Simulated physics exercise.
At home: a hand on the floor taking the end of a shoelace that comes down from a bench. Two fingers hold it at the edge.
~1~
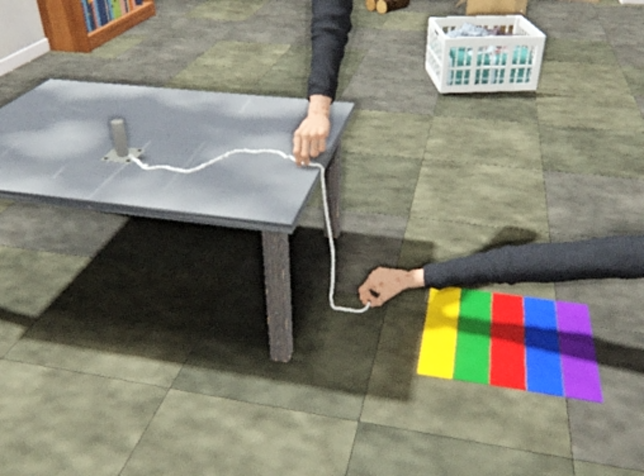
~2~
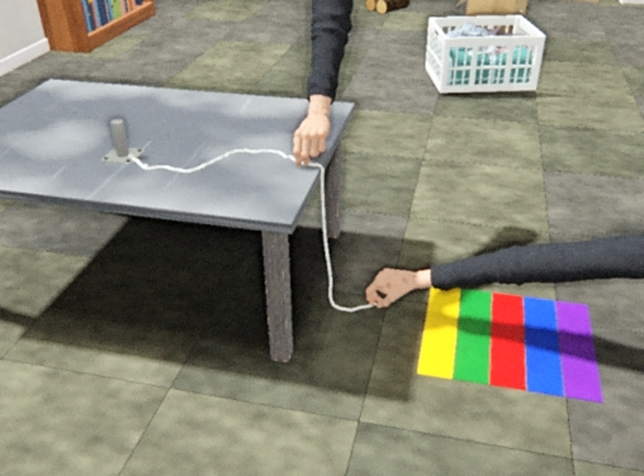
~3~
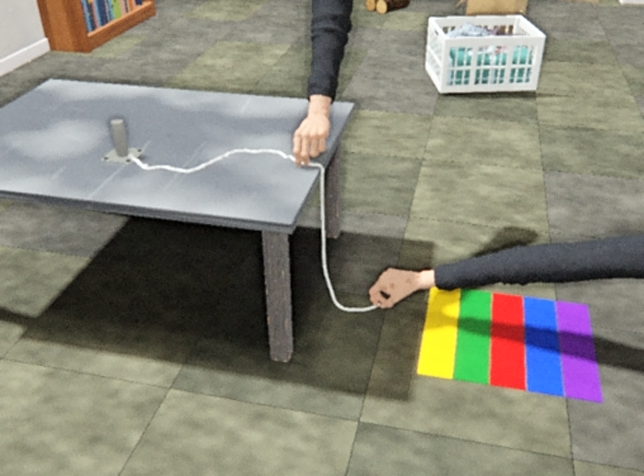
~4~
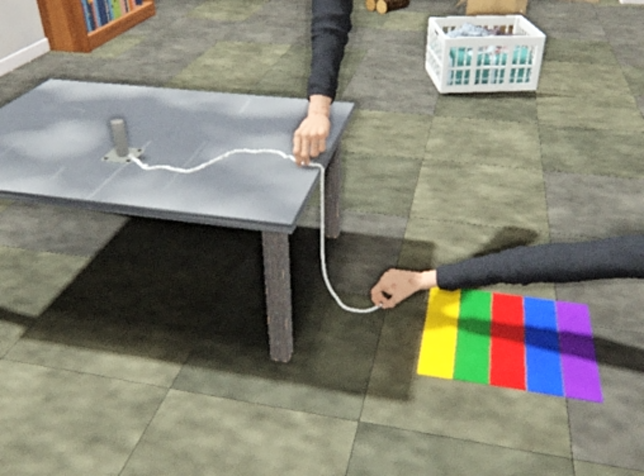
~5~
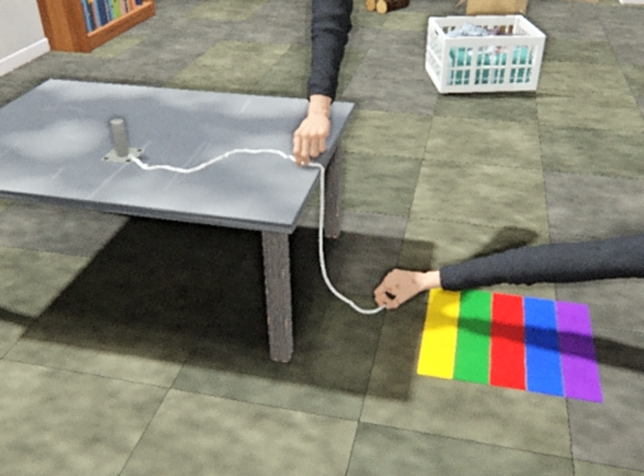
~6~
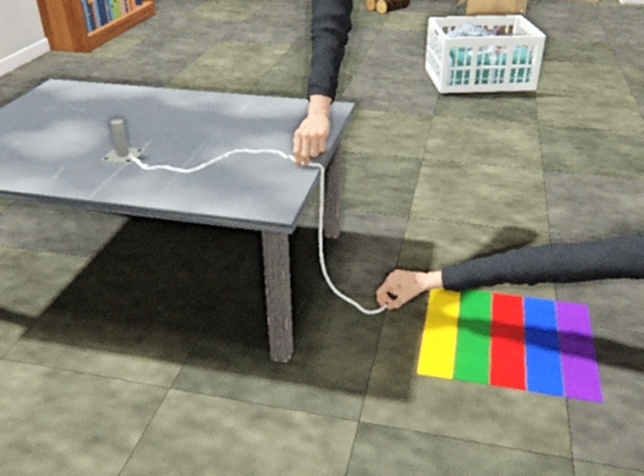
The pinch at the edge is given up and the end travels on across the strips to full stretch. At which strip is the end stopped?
Over blue.
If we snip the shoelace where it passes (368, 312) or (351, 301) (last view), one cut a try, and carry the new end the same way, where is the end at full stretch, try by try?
About (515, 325) and (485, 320).
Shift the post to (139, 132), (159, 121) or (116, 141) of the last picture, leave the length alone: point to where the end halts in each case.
Try by try, around (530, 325), (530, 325) and (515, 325).
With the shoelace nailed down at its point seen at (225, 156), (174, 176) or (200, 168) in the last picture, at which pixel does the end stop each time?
About (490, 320), (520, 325) and (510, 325).
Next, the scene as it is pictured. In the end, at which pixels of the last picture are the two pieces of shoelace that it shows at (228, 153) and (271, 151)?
Near (269, 164) and (316, 167).
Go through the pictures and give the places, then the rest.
In the first frame, end (369, 303); yellow (437, 358); green (472, 363); red (508, 368); blue (544, 374); purple (582, 380).
In the second frame, end (376, 304); shoelace through (147, 165) (206, 165) (267, 151) (321, 170) (325, 234) (330, 291).
In the third frame, end (379, 304).
In the fourth frame, end (381, 304); shoelace through (147, 165) (206, 165) (267, 151) (321, 170) (322, 234) (332, 291).
In the fifth frame, end (385, 305).
In the sixth frame, end (387, 305); shoelace through (147, 165) (206, 165) (267, 151) (321, 170) (321, 234) (335, 291).
A little later, end near (492, 320); over green.
Next, end near (526, 325); over red.
When it is tight, end near (545, 327); over blue. The end stops over the blue strip.
